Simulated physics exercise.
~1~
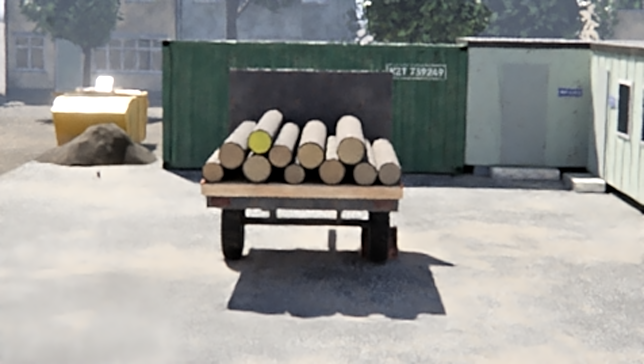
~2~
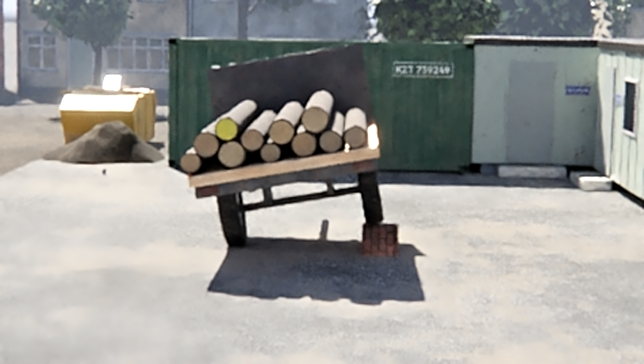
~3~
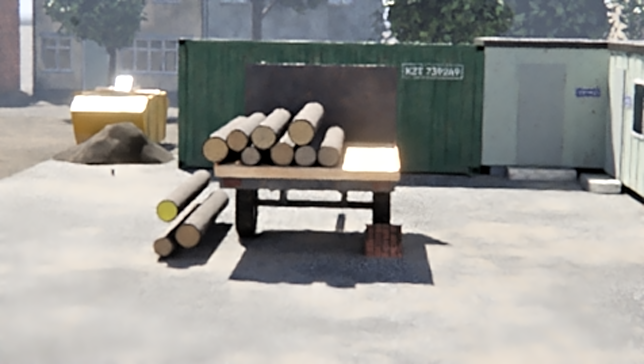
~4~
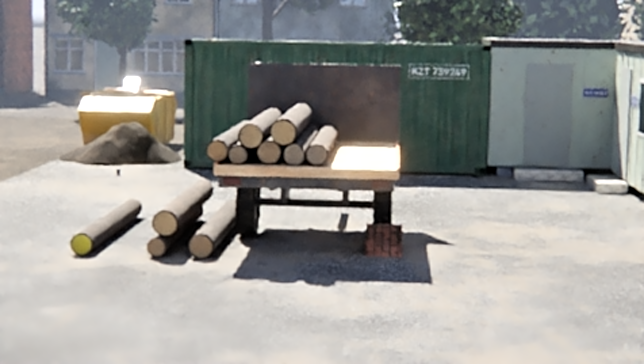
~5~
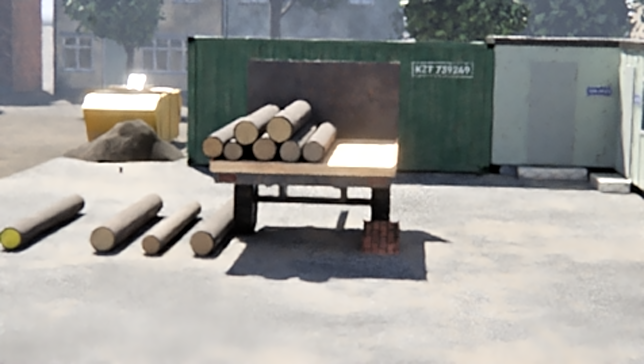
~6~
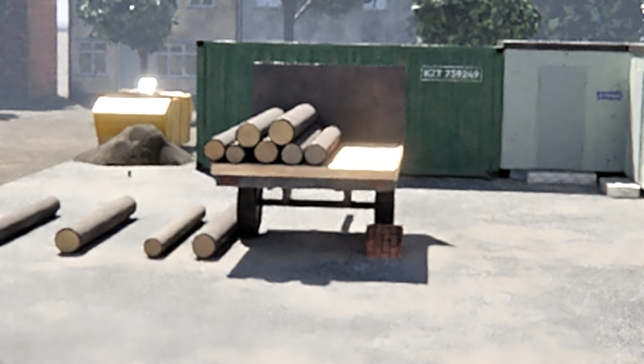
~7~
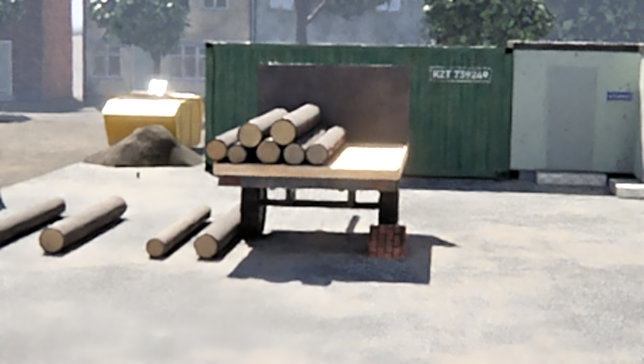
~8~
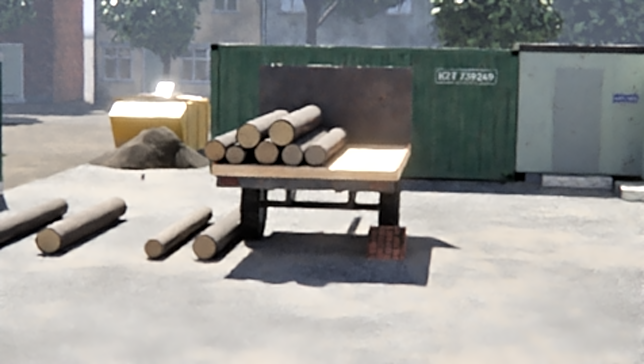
In a sunlit yard, a flat trailer stacked with timber poles tilted sharply to the left and then levelled, and four poles, including the yellow-marked one, dropped off its left side and rolled apart on the ground while the rest stayed aboard.
